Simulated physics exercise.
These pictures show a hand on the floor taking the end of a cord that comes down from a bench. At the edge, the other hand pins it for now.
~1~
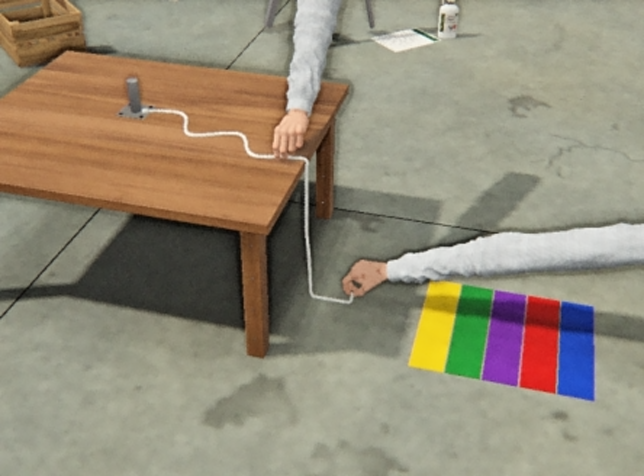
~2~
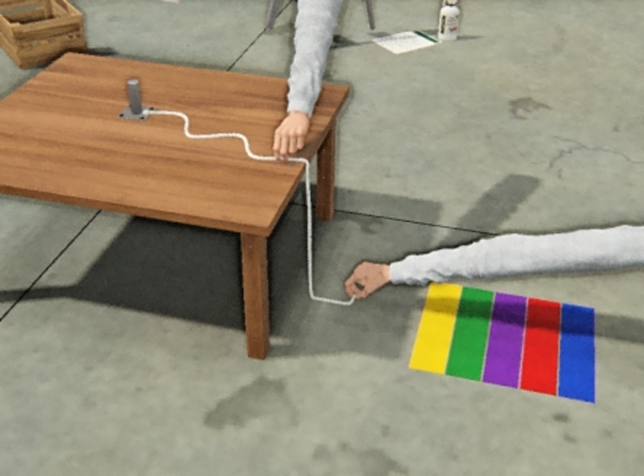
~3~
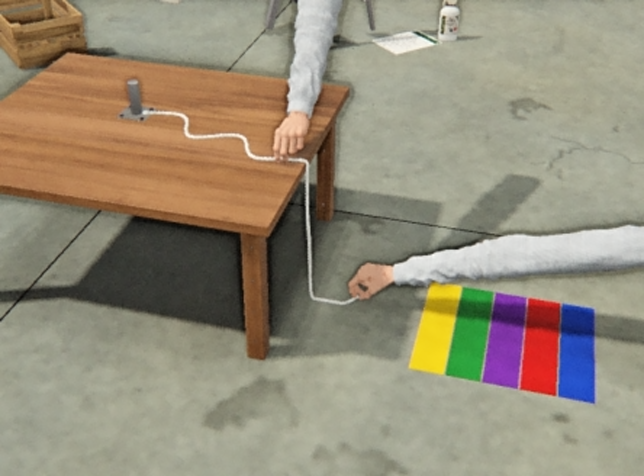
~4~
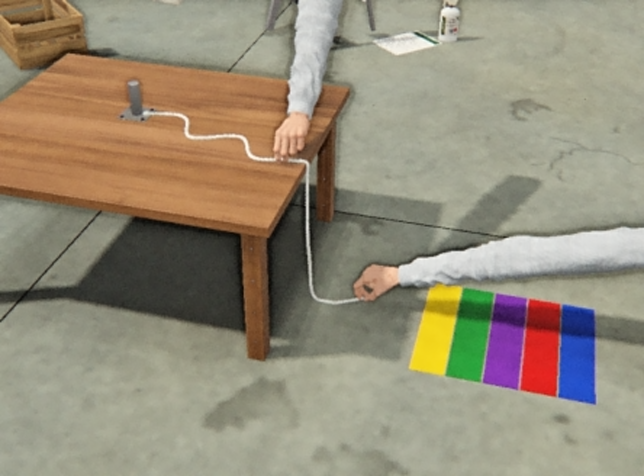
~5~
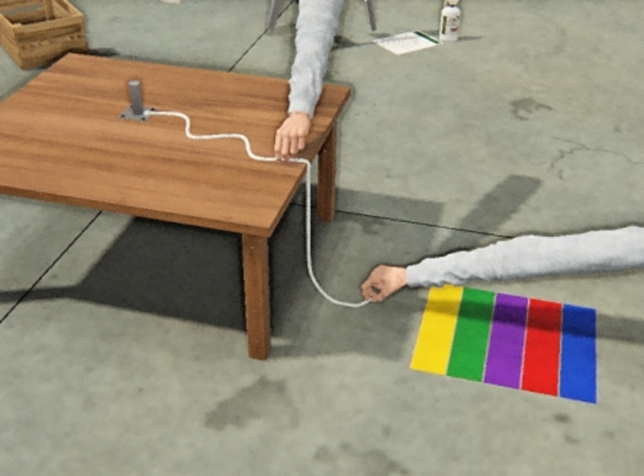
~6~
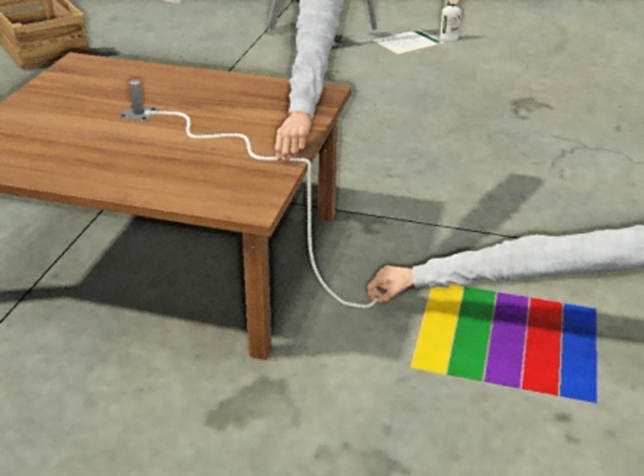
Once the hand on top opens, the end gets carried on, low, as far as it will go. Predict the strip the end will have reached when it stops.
I would say the purple strip.
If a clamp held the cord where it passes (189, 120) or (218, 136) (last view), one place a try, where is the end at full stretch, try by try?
Respectively (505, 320) and (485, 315).
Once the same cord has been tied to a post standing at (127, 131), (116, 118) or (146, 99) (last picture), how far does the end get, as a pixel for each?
Places per try: (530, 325); (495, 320); (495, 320).
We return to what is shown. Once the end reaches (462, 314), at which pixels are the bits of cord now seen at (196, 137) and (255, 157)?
You'll find them at (222, 134) and (302, 156).
Soon after, end near (462, 314); over green.
After that, end near (495, 319); over purple.
At the stop, end near (513, 323); over purple. The purple one.
